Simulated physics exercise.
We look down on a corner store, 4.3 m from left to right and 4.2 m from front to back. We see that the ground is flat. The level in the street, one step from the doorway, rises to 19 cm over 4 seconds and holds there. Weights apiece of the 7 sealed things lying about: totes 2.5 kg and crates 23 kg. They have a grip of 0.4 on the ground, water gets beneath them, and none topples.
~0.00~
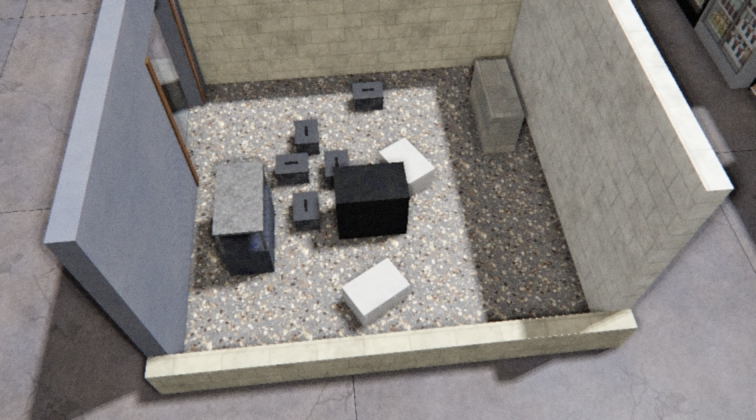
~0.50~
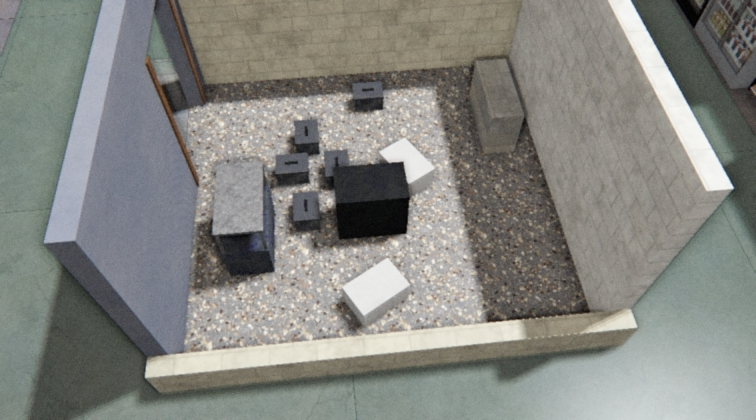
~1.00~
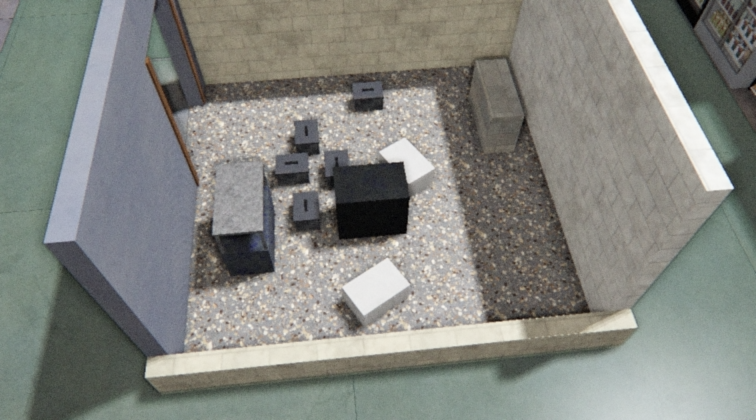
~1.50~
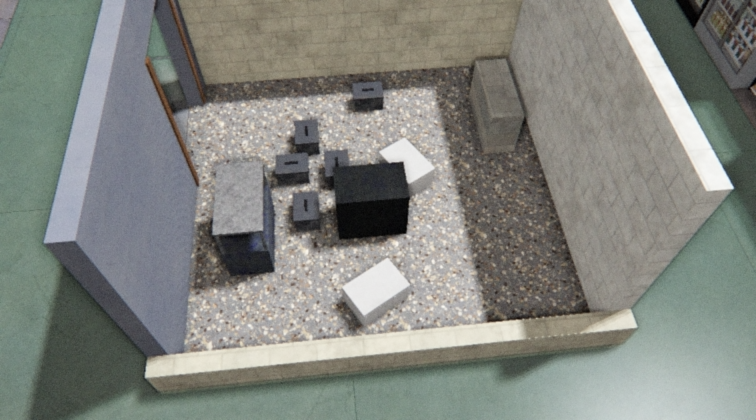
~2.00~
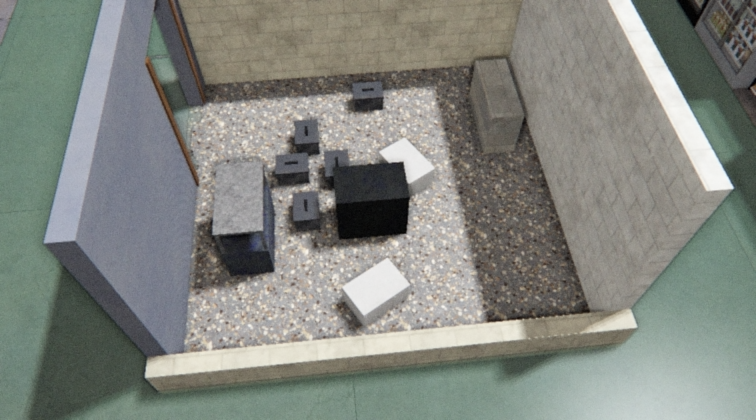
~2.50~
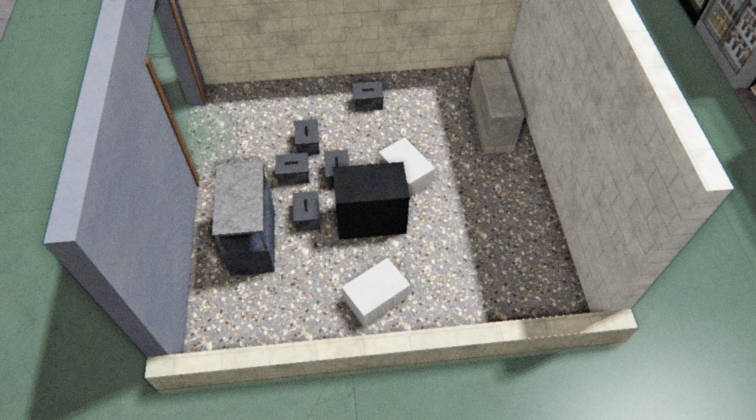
In a small walled store, boxes stay still as a pale watery patch appears near the left doorway.
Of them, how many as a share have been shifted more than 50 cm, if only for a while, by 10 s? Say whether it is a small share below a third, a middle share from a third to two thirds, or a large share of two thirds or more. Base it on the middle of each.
A large share, two thirds or more.
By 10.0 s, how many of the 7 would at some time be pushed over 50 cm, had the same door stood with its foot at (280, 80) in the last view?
Then it comes to 4.
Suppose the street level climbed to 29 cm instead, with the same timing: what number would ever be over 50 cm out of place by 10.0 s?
With that change, 7 of them.
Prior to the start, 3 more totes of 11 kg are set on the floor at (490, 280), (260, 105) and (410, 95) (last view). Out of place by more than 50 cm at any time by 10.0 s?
In order: Not as far; farther; farther.
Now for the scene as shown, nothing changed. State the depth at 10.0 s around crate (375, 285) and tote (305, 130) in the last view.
Around 3 cm and 9 cm.
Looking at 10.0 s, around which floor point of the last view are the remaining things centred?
It sits at about (423, 227).
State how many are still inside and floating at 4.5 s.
That would be 1 of them.
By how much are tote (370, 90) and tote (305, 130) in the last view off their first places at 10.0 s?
Shifts: 200 cm / 350 cm.
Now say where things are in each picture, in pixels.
In the first picture, a tote at (306, 206) rests on the ground; a tote at (337, 163) rests on the ground; water covers 0.0 m2; 0 of 7 have shifted.
In the second picture, a tote at (306, 206), on the bottom; a tote at (337, 163) rests on the ground; 0.0 m2 under water; 0 of 7 have shifted.
In the third picture, a tote at (306, 206) rests on the ground; a tote at (337, 163) rests on the ground; 0.0 m2 under water; 0 of 7 have shifted.
In the fourth picture, a tote at (306, 206), on the bottom; a tote at (337, 163) rests on the ground; water covers 0.0 m2; 0 of 7 have shifted.
In the fifth picture, a tote at (306, 206), on the bottom; a tote at (337, 163), on the bottom; water covers 0.0 m2; 0 of 7 have shifted.
In the sixth picture, a tote at (306, 206), on the bottom; a tote at (337, 163), on the bottom; 0.5 m2 under water; 0 of 7 have shifted.
After 3.5 s 0 of 7 are over 50 cm from their spots; 0 afloat.
After 4.5 s 1 of 7 are over 50 cm from their spots; 1 afloat.
After 7.0 s 5 of 7 are over 50 cm from their spots; 3 afloat.
After 10.0 s 5 of 7 are over 50 cm from their spots, and 5 have been at some point; 5 afloat.
